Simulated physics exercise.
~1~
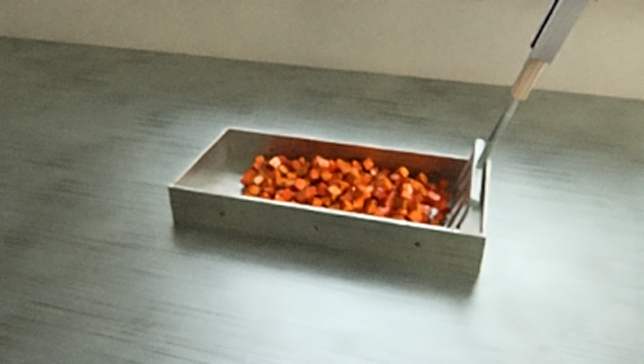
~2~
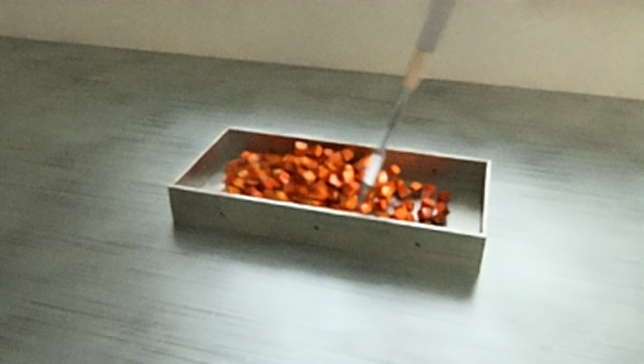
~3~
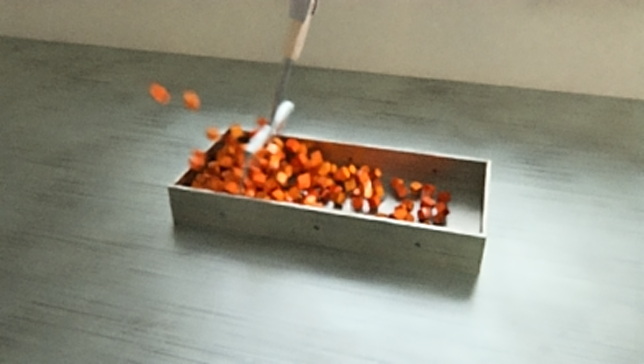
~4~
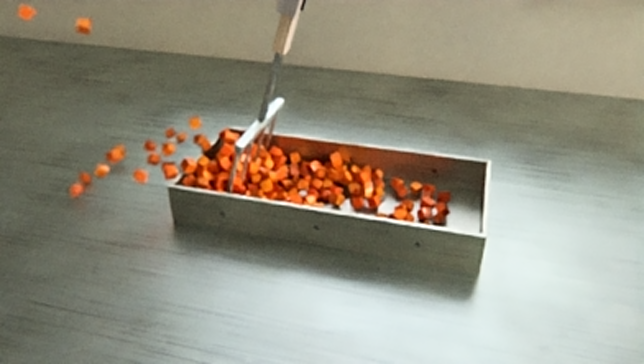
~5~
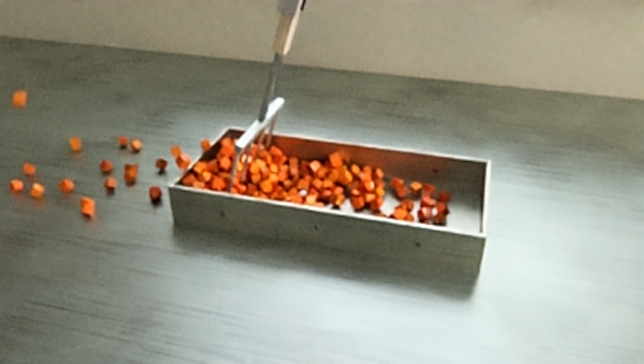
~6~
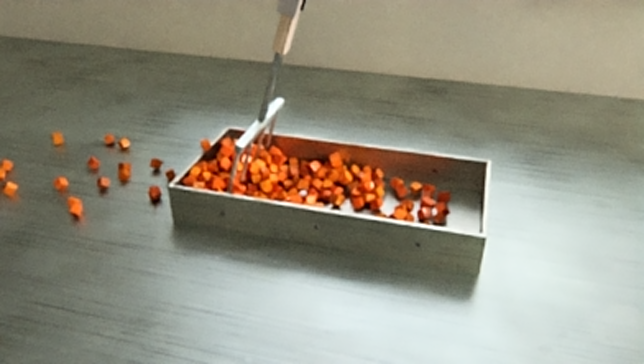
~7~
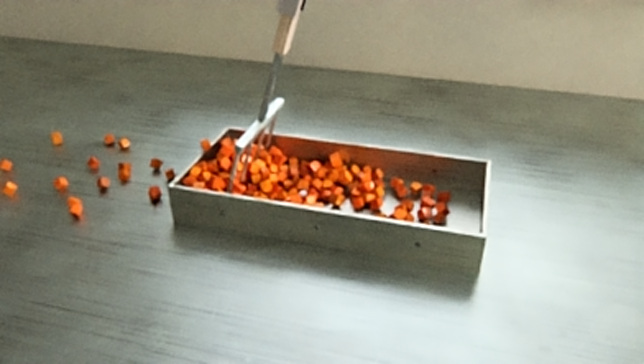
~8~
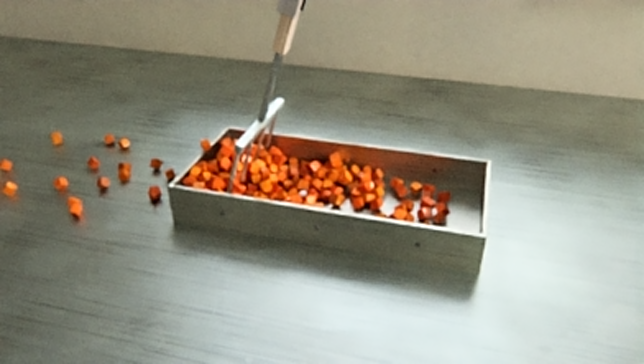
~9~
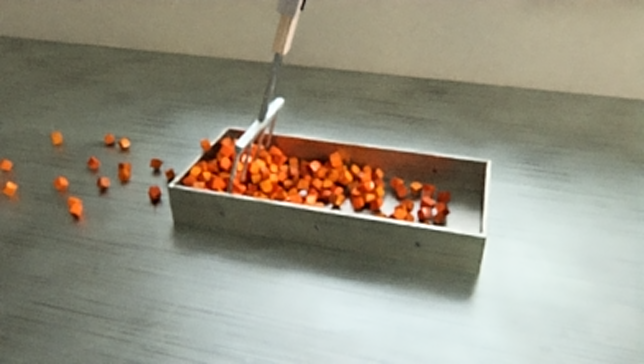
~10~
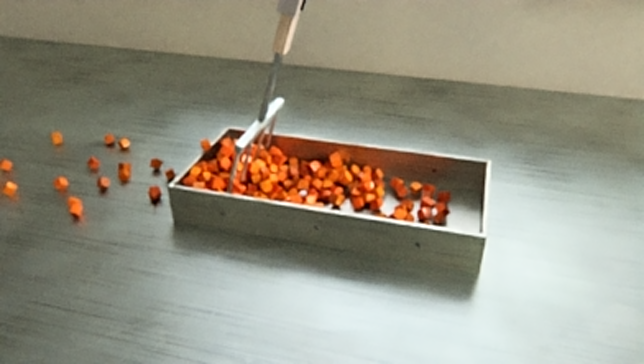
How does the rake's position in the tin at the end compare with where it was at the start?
At the start the rake is at the right end of the tin, and at the end it rests near the left end.
